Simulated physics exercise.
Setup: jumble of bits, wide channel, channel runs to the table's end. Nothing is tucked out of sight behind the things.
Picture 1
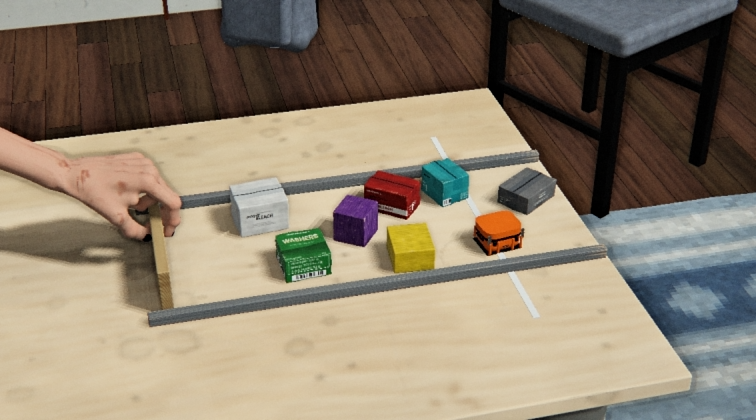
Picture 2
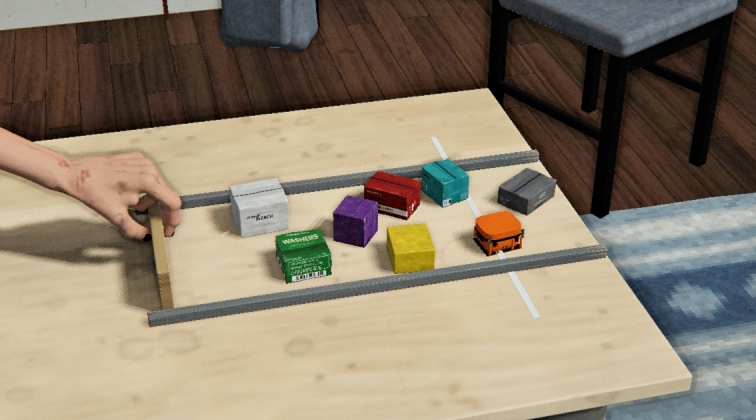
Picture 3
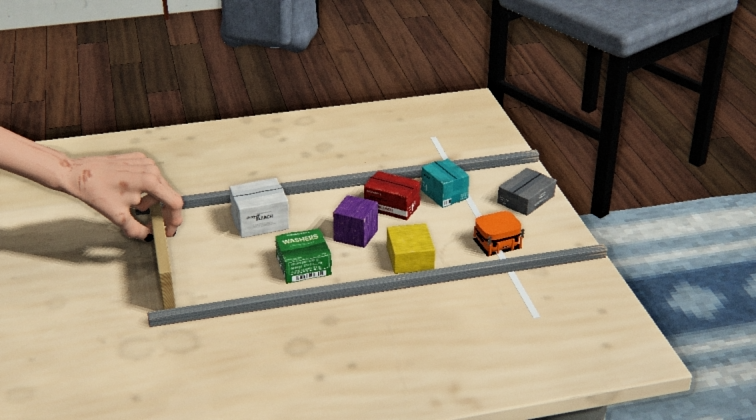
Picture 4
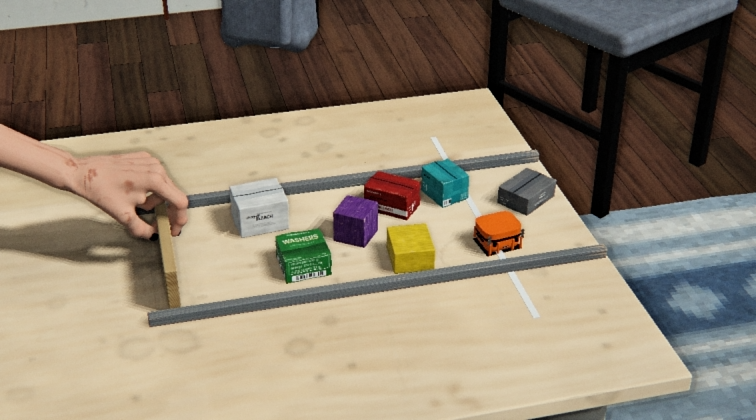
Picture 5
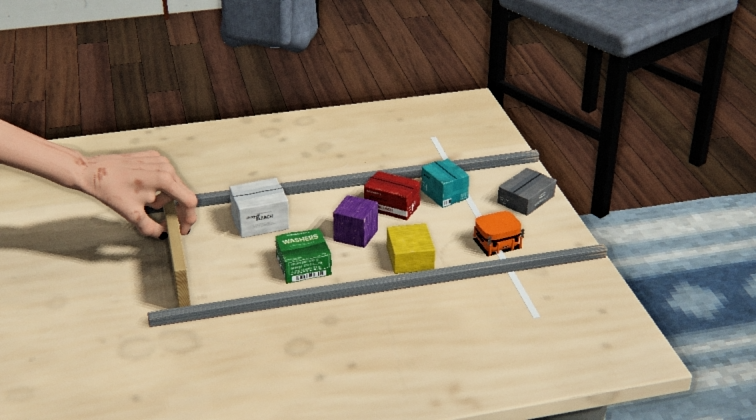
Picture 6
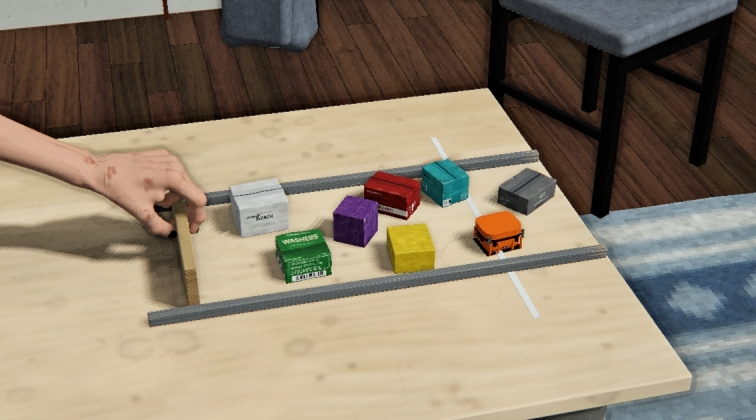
A hand slides a wooden board slightly right between two rails toward small colourful boxes.
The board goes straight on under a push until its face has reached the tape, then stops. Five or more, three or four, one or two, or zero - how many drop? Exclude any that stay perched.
Once the board stops, one or two are missing from the table.
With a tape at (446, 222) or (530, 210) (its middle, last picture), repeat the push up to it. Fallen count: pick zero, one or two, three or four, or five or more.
First place: None; second place: Five or more.
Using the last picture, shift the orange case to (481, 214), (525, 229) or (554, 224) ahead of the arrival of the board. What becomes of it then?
In the given order it stays in place, drops away and drops away.
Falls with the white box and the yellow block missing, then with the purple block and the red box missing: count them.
0 in the first try, 1 in the second.
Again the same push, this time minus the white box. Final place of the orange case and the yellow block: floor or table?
The orange case ends up below while the yellow block stays up top.
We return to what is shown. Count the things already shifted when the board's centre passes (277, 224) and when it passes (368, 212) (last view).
Tally: First 2; then 6.
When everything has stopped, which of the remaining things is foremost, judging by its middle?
Result - the turquoise box.
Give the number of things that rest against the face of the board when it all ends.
It adds up to 3.
Soon after, none off yet; grey box at rest near (527, 191); orange case at rest near (498, 234); turquoise box at rest near (445, 182).
At rest, the number that fall off is one or two; fallen, orange case and grey box.
